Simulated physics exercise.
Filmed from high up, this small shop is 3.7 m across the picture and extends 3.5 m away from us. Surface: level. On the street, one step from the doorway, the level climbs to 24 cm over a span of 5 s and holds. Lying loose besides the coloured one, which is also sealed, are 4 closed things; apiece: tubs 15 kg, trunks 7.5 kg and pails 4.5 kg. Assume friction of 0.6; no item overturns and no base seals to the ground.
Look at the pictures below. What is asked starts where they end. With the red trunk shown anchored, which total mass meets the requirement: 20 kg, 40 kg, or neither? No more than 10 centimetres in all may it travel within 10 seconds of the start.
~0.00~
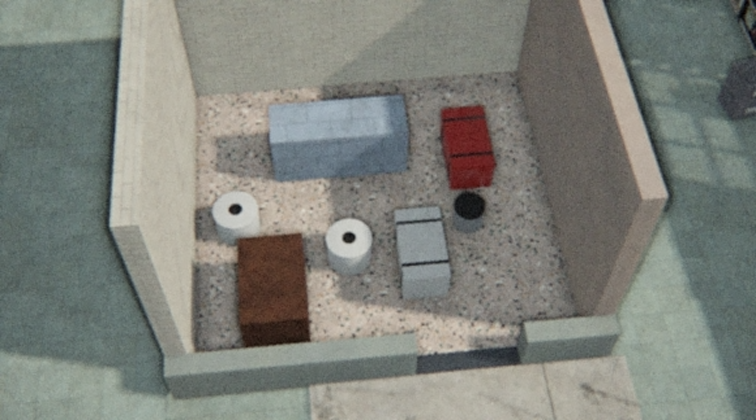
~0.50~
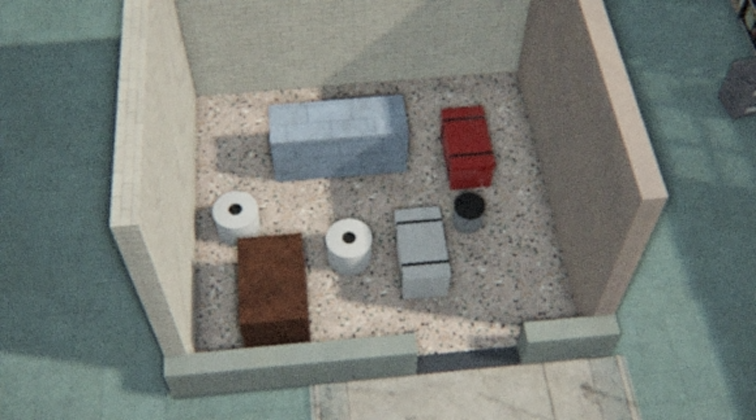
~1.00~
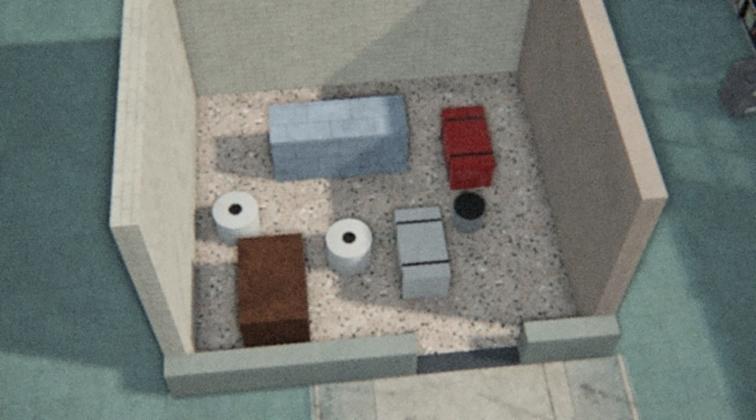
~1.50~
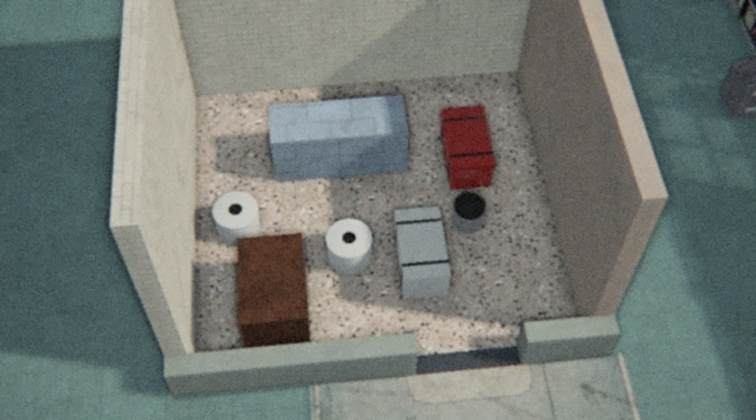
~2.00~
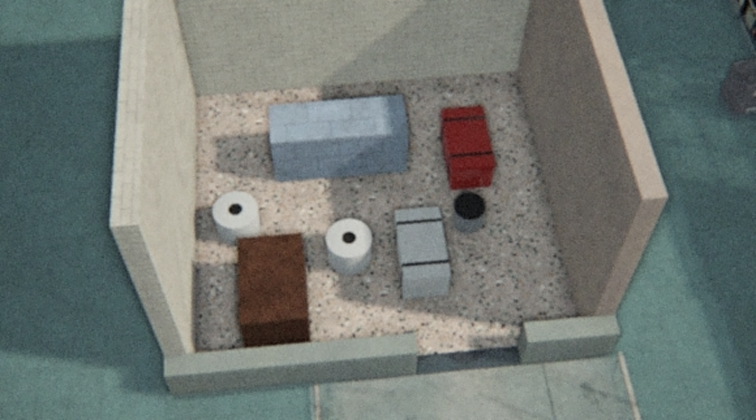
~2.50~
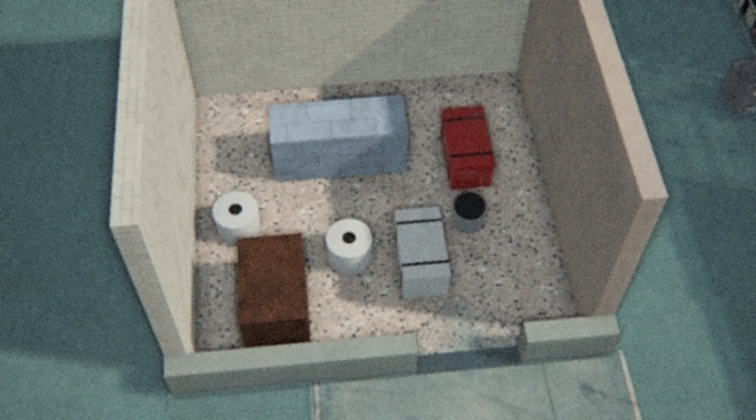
I'd wager no choice works.
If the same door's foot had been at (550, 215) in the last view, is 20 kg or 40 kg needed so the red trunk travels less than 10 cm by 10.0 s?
I'd say you need the heavier one.
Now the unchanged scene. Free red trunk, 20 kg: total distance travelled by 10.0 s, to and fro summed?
It would cover some 140 cm all told.
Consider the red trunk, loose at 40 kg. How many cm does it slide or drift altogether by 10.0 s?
Total distance: Near 80 cm.
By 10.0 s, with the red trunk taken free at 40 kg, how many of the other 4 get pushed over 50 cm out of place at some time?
The tally stands at 2.
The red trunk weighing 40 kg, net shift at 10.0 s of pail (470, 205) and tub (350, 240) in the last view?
Respectively 200 and 10 centimetres.
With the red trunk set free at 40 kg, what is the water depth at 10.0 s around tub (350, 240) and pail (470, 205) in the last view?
First about 8 cm, second about 8 cm.
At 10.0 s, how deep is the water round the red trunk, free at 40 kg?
16 cm, roughly.
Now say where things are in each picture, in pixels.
In the first picture, the red trunk at (468, 136), on the bottom; water covers 0.0 m2; 0 of 5 have shifted.
In the second picture, the red trunk at (468, 136), on the bottom; 0.0 m2 under water; 0 of 5 have shifted.
In the third picture, the red trunk at (468, 136) rests on the ground; water covers 0.0 m2; 0 of 5 have shifted.
In the fourth picture, the red trunk at (468, 136), on the bottom; water covers 0.0 m2; 0 of 5 have shifted.
In the fifth picture, the red trunk at (468, 136) rests on the ground; 0.0 m2 under water; 0 of 5 have shifted.
In the sixth picture, the red trunk at (468, 136), on the bottom; water covers 0.4 m2; 0 of 5 have shifted.
After 3.5 s the red trunk would be 0 cm from its start with 20 kg and 0 cm from its start with 40 kg; 0 cm of water round it then.
After 4.5 s the red trunk would be 0 cm from its start with 20 kg and 0 cm from its start with 40 kg; 2 cm of water round it then.
After 7.0 s the red trunk would be 43 cm from its start with 20 kg and 0 cm from its start with 40 kg; 10 cm of water round it then.
After 10.0 s the red trunk would be 80 cm from its start with 20 kg and 70 cm from its start with 40 kg; 16 cm of water round it then.
